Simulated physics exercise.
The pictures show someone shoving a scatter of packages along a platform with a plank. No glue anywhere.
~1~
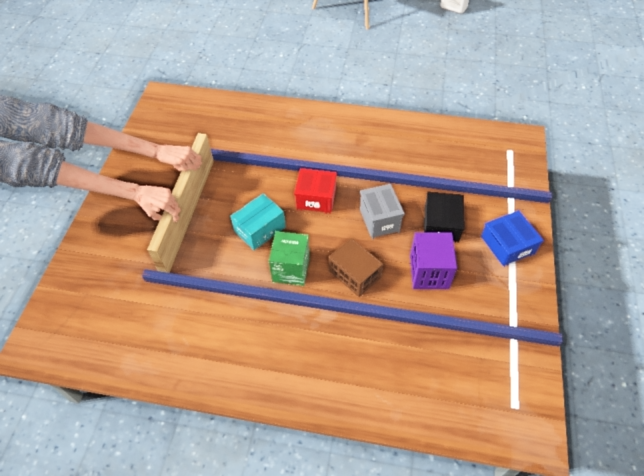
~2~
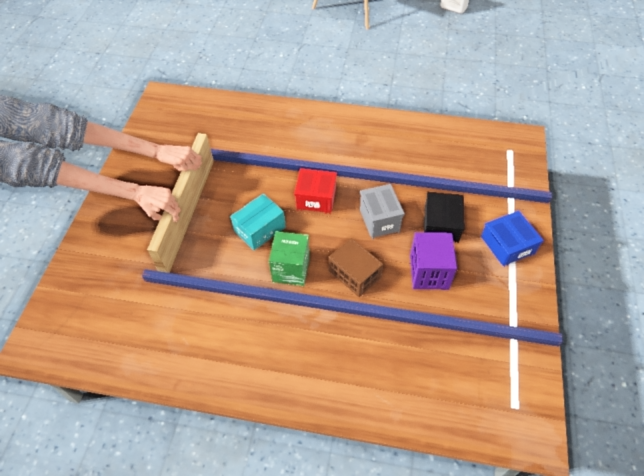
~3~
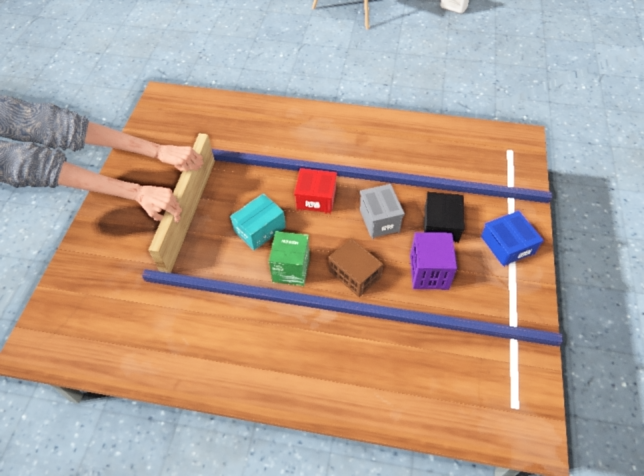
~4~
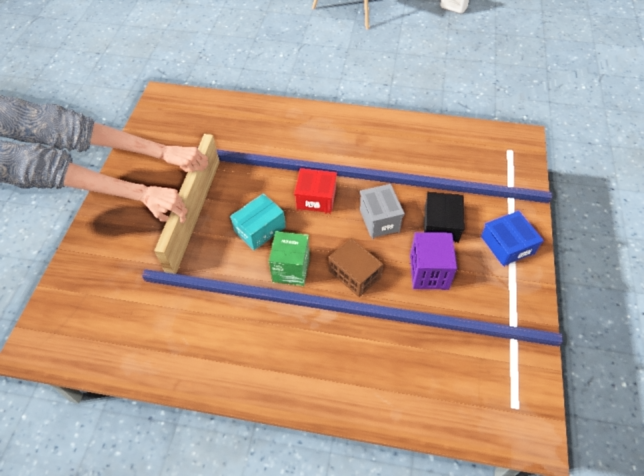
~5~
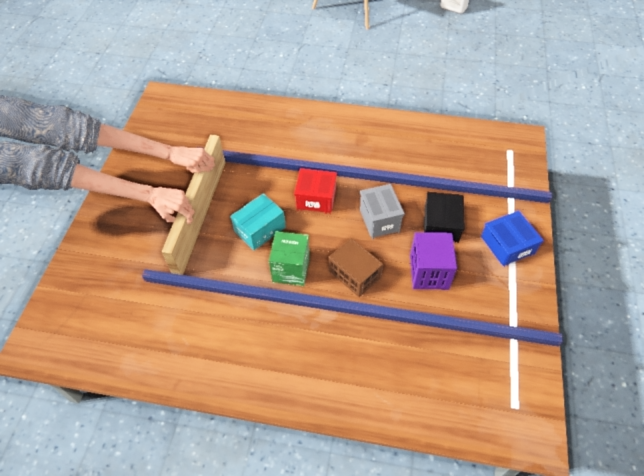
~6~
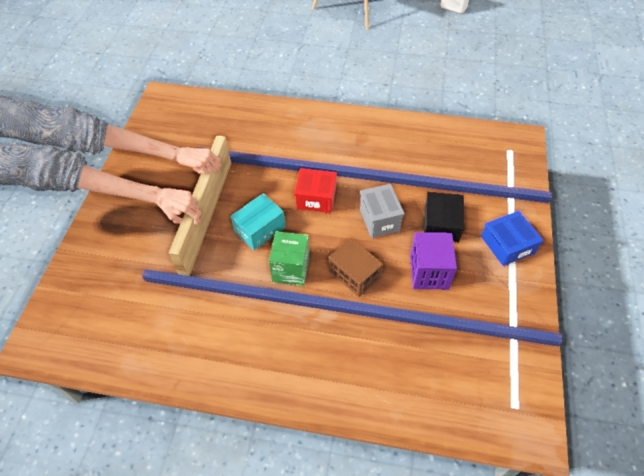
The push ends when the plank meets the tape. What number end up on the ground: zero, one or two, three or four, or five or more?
In the end the number that fall off is five or more.
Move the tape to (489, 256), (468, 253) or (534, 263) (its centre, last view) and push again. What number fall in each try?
In that order 3, 2 and 6.
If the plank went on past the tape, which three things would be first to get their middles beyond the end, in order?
Earliest first: The blue tote, the black tote, the purple crate.
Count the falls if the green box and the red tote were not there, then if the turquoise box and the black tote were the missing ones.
Fallen: 3, and 3 in the other try.
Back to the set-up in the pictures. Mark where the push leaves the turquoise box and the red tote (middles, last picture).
About (533, 253), and the other about (535, 221).
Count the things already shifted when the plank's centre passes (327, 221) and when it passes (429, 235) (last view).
By then 5, and 8.
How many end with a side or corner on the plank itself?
It touches 3.
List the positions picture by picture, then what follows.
Blue tote (511, 239); black tote (443, 217); purple crate (432, 261); plank (184, 201); tape (512, 260), in the first frame.
Black tote (443, 217); red tote (316, 191), in the second frame.
Purple crate (432, 261); turquoise box (259, 222), in the third frame.
Blue tote (511, 239); grey tote (381, 212), in the fourth frame.
Black tote (443, 217); brown crate (355, 267), in the fifth frame.
Blue tote (511, 239); black tote (443, 217); purple crate (432, 261); plank (203, 204); tape (512, 260), in the sixth frame.
Early on, none off yet; blue tote at rest near (511, 239); black tote at rest near (443, 217); purple crate at rest near (432, 261).
Finally, the number that fall off is five or more; lost, brown crate, grey tote, purple crate, black tote and blue tote.
